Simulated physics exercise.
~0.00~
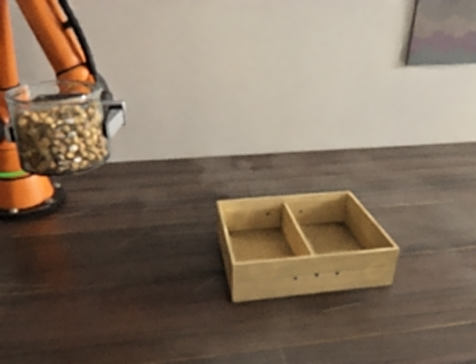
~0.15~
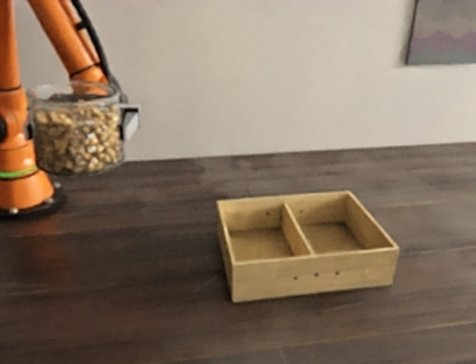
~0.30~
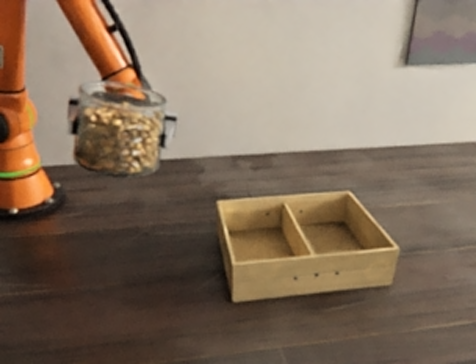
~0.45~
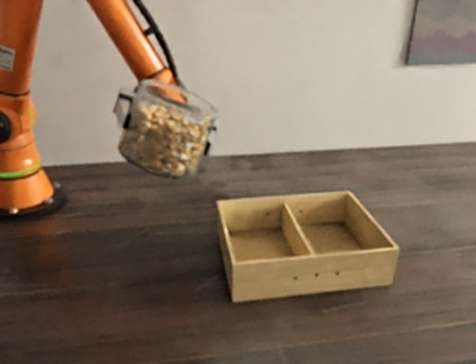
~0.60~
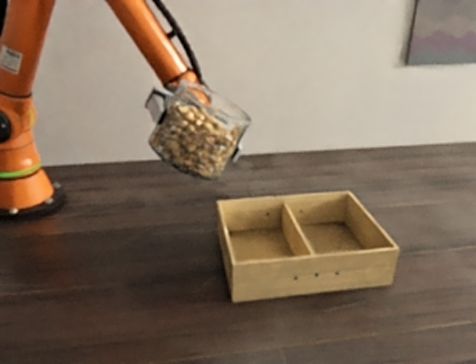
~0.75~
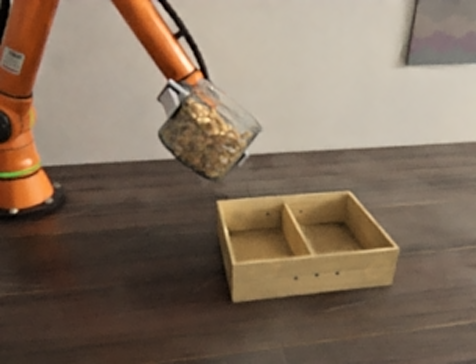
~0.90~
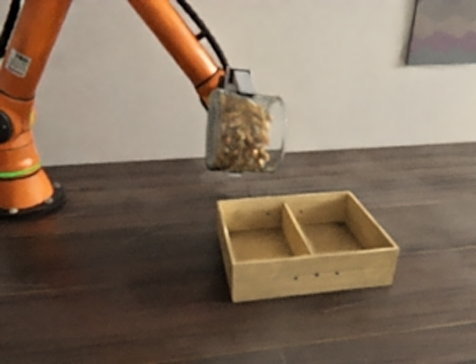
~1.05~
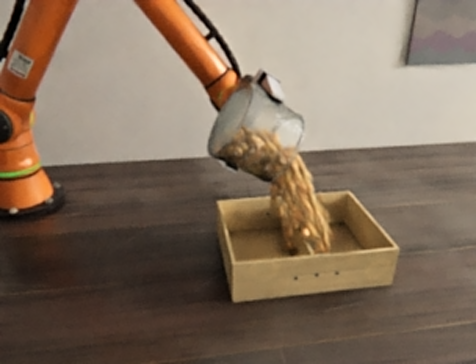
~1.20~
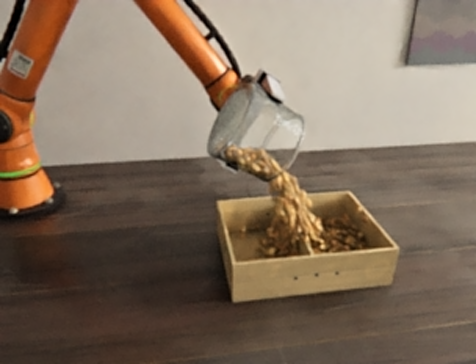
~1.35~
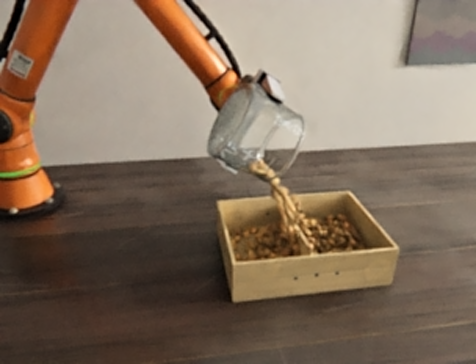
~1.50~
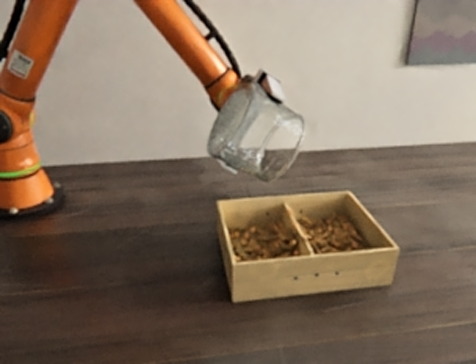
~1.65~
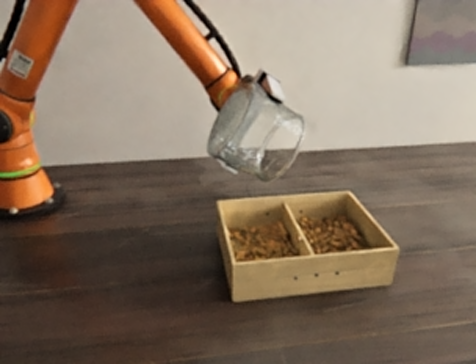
On a dark wooden table against a pale wall, an orange robot arm at the left grips a clear container filled with small tan pieces, while an empty wooden box with two compartments sits nearby. The arm carries the container to the right, tilting it gradually as it nears the box. Above the box it tips the container over, and the pieces tumble out in a thick stream around the divider. The stream thins to a trickle as both compartments fill. Finally the emptied container hangs overturned above the box, with pieces lying on both sides of the divider.
